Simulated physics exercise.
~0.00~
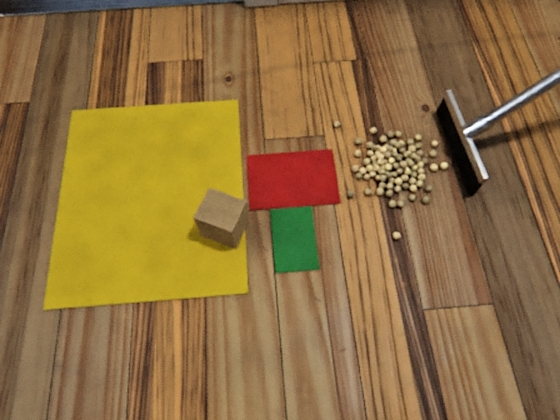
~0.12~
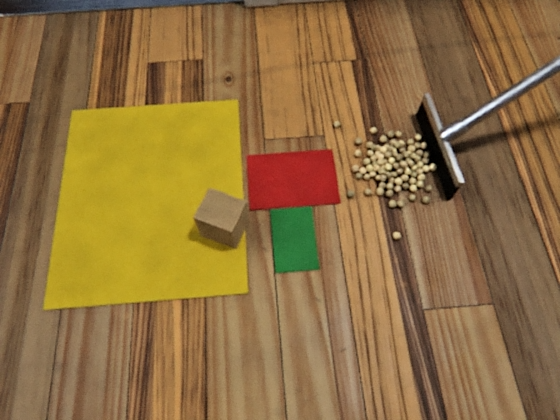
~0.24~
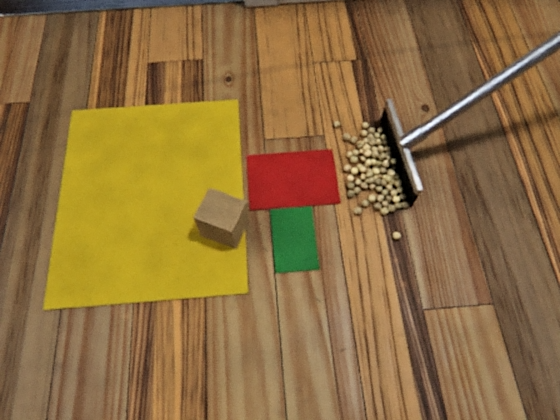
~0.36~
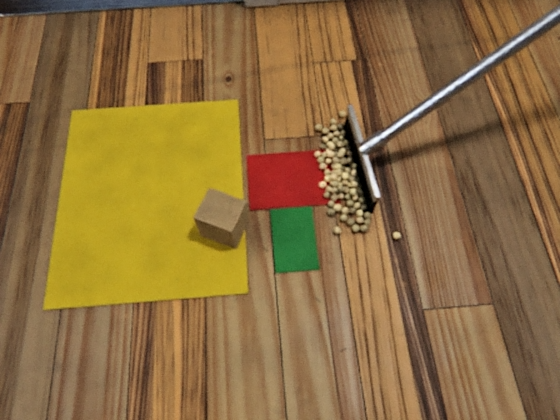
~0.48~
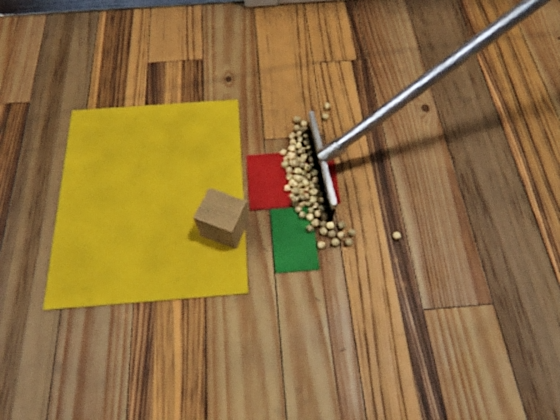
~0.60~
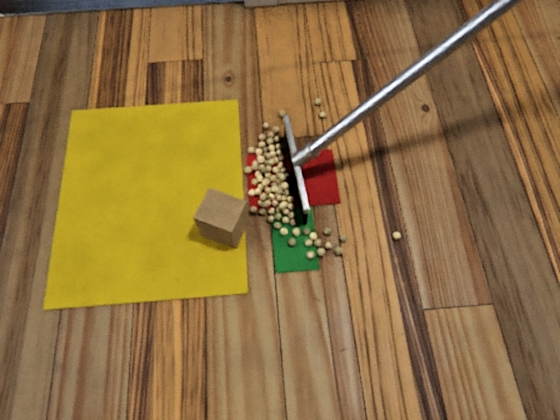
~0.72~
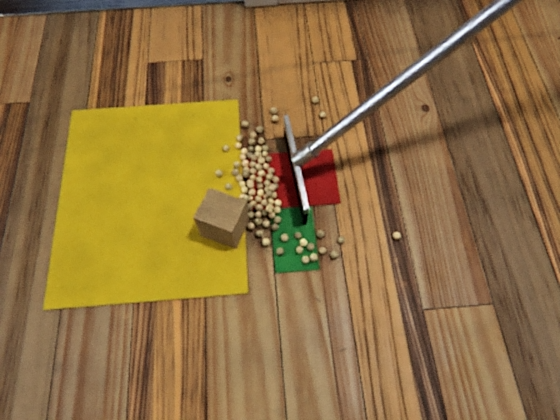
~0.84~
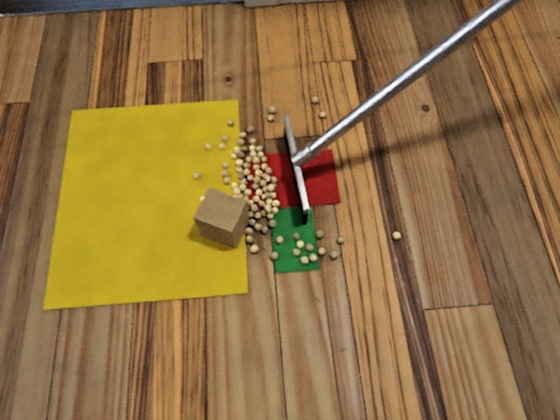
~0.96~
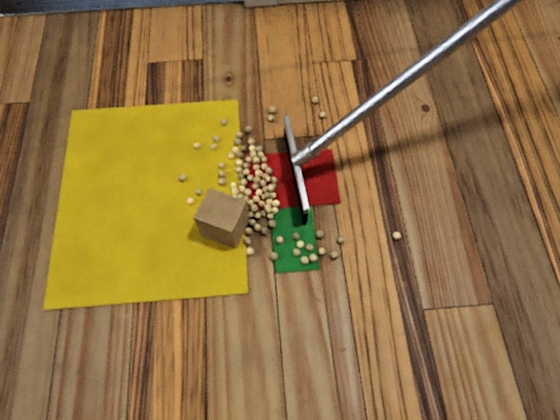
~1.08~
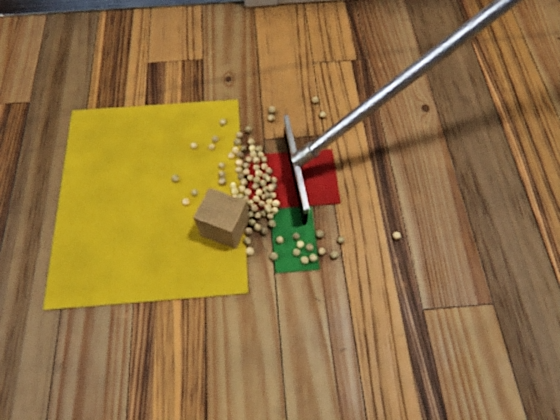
A large yellow sheet lies at left on a striped wooden plank floor seen from above, with a small wooden block near its lower right edge. A red sheet and a smaller green one sit just to its right, and a squeegee with a metal handle stands beyond a heap of pale round nuts. The squeegee pushes the nuts leftward across the red sheet, some straying onto the green, then stops over the red. The nuts roll on and spread against the block and onto the yellow, ending scattered across all three sheets and bare wood.
